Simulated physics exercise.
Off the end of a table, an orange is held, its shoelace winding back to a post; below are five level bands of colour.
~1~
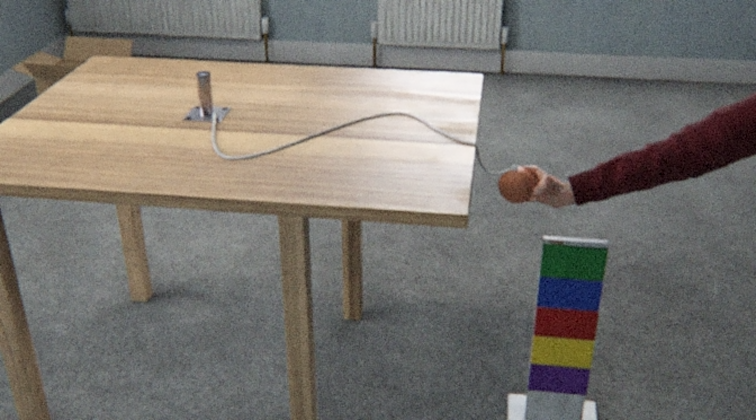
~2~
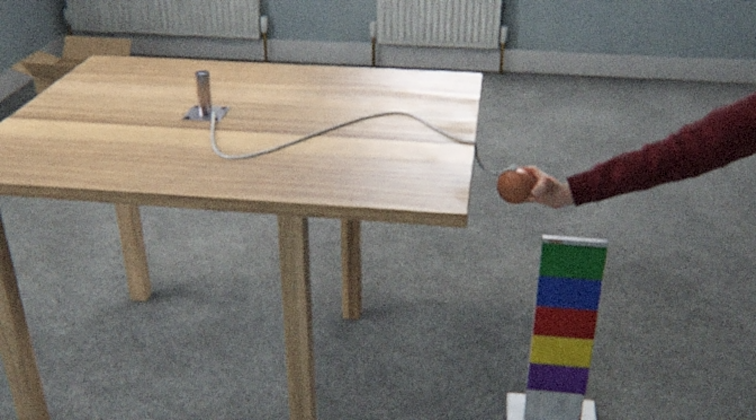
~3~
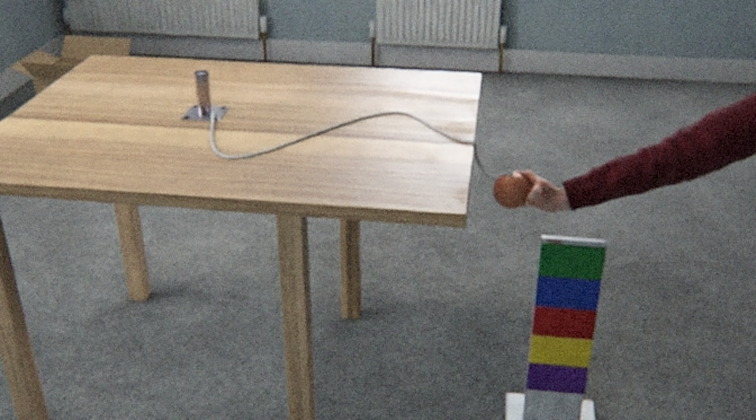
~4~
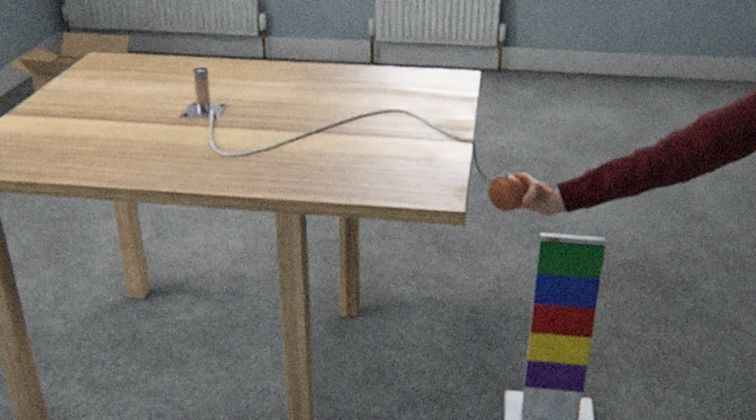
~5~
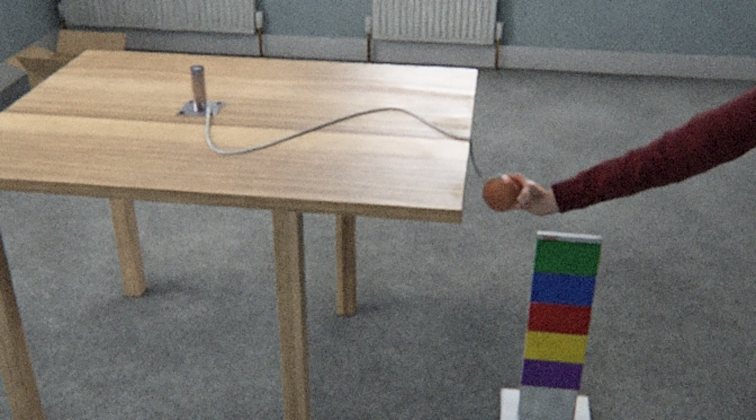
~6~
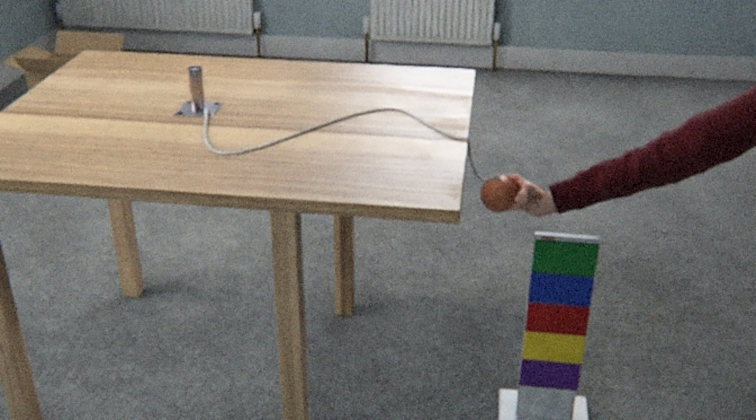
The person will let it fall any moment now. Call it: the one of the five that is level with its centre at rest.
My call is yellow.
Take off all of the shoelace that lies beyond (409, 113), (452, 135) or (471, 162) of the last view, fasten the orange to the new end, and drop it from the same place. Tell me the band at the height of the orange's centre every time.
Try 1 - higher than all five; try 2 - blue; try 3 - red.
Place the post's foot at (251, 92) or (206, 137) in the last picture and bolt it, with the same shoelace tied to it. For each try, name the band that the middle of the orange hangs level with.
First try: Purple; second try: Purple.
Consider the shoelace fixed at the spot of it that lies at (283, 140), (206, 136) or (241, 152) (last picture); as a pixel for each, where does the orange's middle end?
Try one gives (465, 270), try two (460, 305), and try three (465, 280).
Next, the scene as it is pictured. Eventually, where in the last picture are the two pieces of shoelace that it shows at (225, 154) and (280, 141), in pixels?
First: (314, 124). Second: (368, 132).
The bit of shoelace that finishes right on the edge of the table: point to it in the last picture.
That would be the bit at (359, 113).
Soon after, orange near (485, 319); level with red.
Then, orange near (434, 330); level with yellow.
Further on, orange near (465, 339); level with yellow.
At rest, orange near (453, 341); level with yellow. The yellow one.
